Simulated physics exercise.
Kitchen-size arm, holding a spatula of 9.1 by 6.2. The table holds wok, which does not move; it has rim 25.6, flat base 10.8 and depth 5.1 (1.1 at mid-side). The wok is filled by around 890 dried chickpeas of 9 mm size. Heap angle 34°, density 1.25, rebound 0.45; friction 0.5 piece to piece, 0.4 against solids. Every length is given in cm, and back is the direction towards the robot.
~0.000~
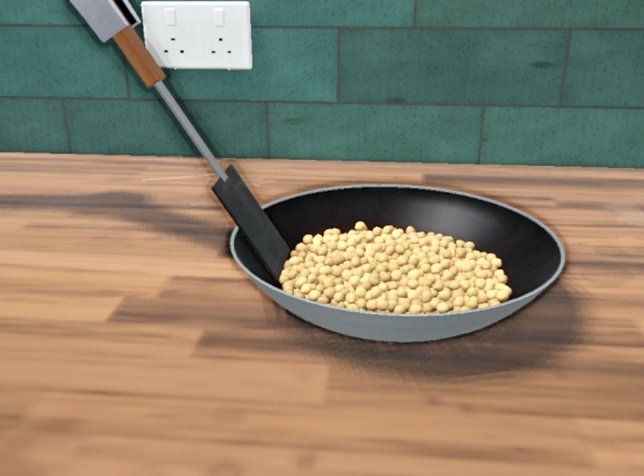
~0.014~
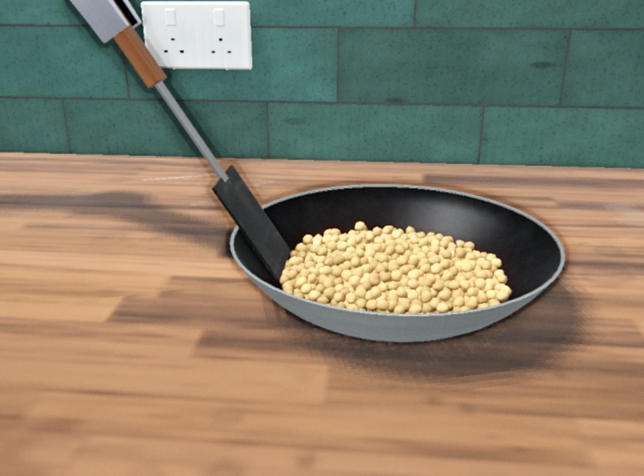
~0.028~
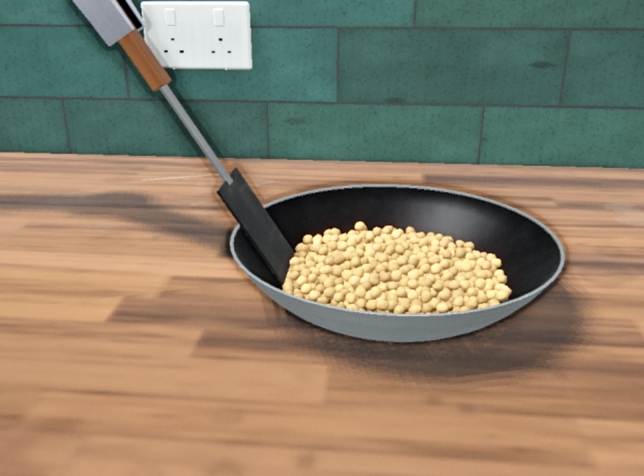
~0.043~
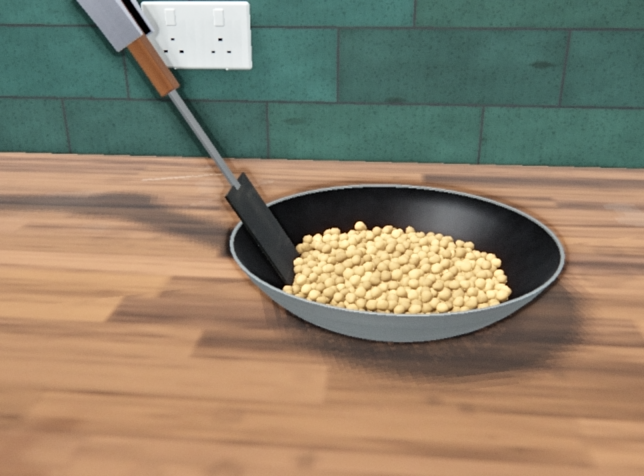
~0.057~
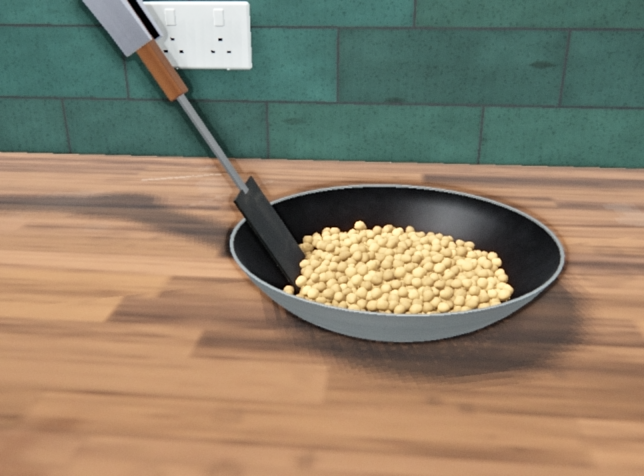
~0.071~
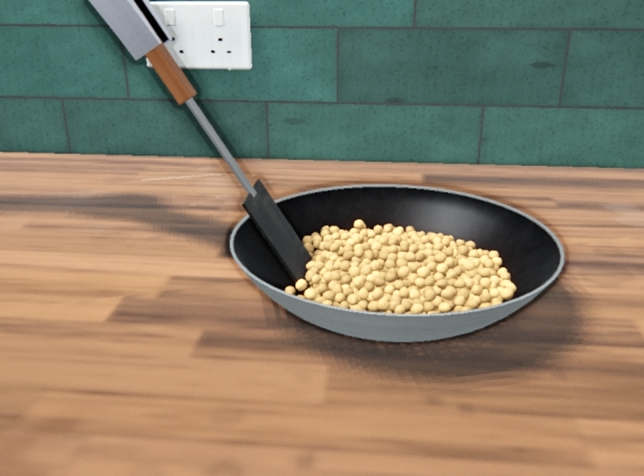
On a wooden worktop by green tiles, a robot arm's dark spatula dipped into a wok of chickpeas moved slowly right, nudging the left edge of the heap, while the wok stayed still.
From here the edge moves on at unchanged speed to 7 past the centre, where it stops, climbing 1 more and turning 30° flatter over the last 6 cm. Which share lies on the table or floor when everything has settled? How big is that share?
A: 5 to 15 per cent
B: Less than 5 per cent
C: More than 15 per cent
Less than 5 per cent (B).
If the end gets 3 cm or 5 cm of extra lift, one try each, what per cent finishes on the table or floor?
It comes to around 0 per cent on the first try and around 0 per cent on the second.
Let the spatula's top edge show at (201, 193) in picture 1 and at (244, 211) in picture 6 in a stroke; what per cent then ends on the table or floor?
Off the vessel, on the table or floor: Some 0 percent.
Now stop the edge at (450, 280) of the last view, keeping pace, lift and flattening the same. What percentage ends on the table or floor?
Something near 0 in a hundred.
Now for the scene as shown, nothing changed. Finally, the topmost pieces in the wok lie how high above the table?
It reaches around 6.5 cm.
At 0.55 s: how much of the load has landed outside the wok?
My estimate is roughly 0 %.
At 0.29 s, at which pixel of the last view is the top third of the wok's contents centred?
The middle sits at approx. (478, 260).
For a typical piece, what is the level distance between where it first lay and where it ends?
Roughly 3 cm.
By 0.18 s, sloping 58°, highest piece 4 above the table; 893 in the wok.
By 0.29 s, sloping 45°, highest piece 5 above the table; 893 in the wok.
By 0.55 s, sloping 28°, highest piece 6 above the table; 890 in the wok, 2 on the table or floor, 1 on the blade or in flight.
By 1.60 s, sloping 28°, highest piece 6 above the table; 890 in the wok, 3 on the table or floor.
Final count, 890 in the wok, 3 on the table or floor. That is 0 % on the table or floor.
